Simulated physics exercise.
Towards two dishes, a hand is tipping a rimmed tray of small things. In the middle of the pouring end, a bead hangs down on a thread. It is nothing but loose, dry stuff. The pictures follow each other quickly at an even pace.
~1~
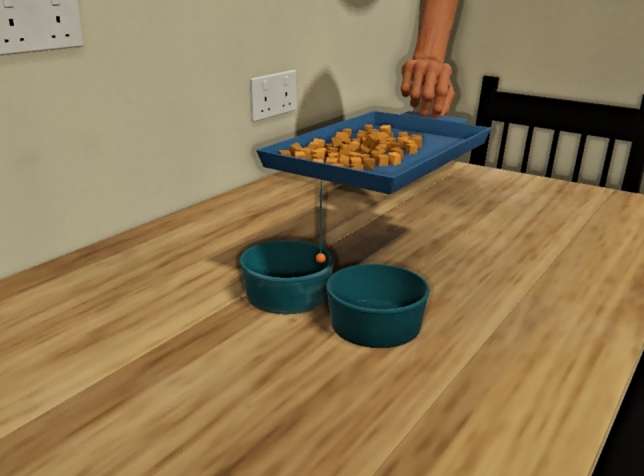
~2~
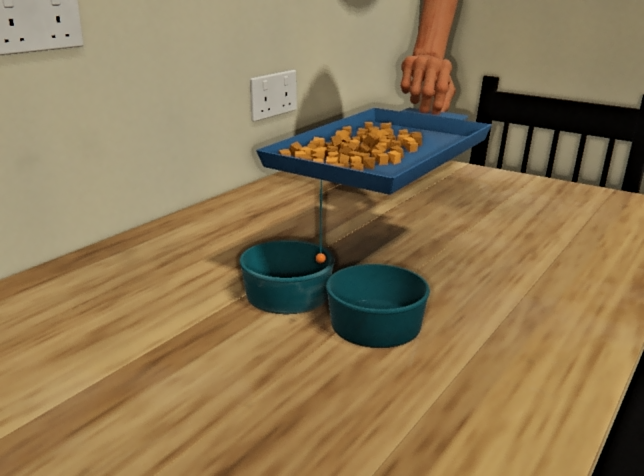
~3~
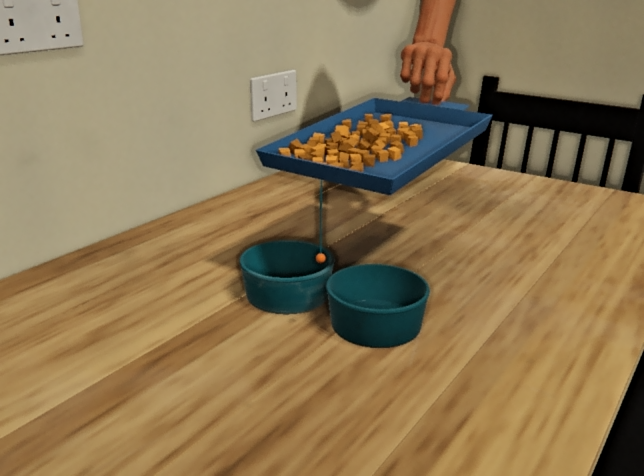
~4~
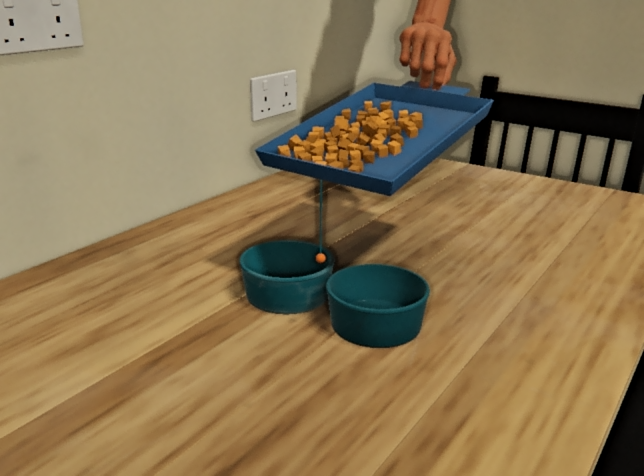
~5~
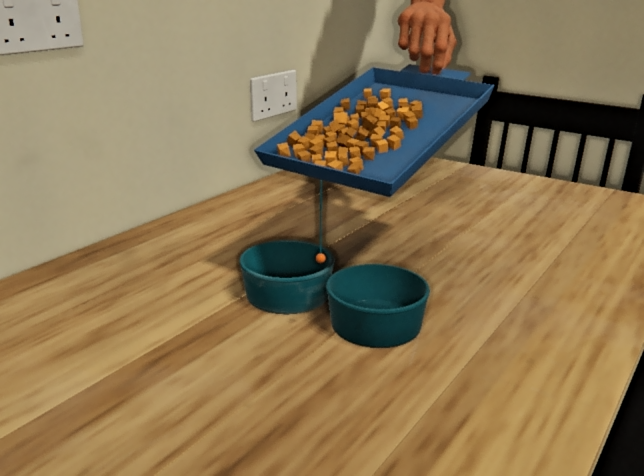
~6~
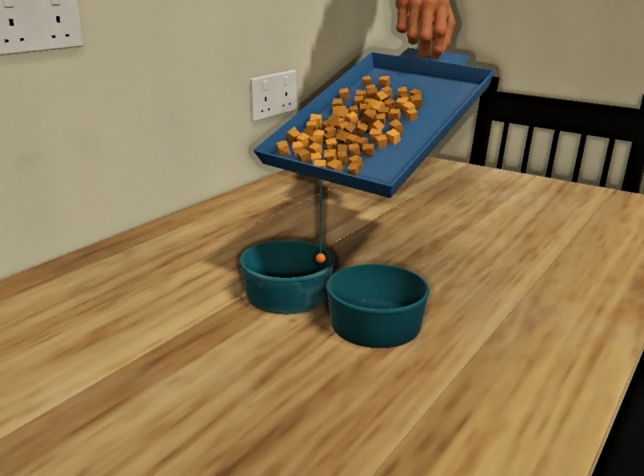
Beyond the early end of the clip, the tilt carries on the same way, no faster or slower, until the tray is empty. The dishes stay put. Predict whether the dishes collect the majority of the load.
They collect only a minority.
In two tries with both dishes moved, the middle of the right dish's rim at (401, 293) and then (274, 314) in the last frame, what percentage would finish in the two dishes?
It comes to roughly 10 per cent in one try and roughly 50 per cent in the next.
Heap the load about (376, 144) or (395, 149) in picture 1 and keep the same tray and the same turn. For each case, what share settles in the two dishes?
Near 10 and 10 percent respectively.
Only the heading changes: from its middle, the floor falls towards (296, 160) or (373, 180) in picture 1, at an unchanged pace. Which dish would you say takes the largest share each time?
Leftward dish at the first place, Rightward dish at the second.
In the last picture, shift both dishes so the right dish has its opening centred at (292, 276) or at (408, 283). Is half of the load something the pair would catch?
With the first shift the pair saves less than a half; with the second, less than a half.
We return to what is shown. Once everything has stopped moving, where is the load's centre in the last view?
The centre comes to rest close to (278, 357).
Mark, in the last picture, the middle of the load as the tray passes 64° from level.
The middle of the pieces sits at roughly (333, 145).
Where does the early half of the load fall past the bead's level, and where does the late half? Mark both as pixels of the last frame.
Roughly at (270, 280) first, and then at (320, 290).
Soon, tray tipped steeply; nearly all on the tray; a stray few outside both; a stray few in the air.
A while on, tray tipped past a quarter turn; nearly all on the tray; a stray few outside both; a stray few in the air.
Towards the end, tray tipped past a quarter turn; a small part in the right dish; most outside both.
Finally, tray tipped past a quarter turn; a small part in the right dish; none in the left dish; most outside both.
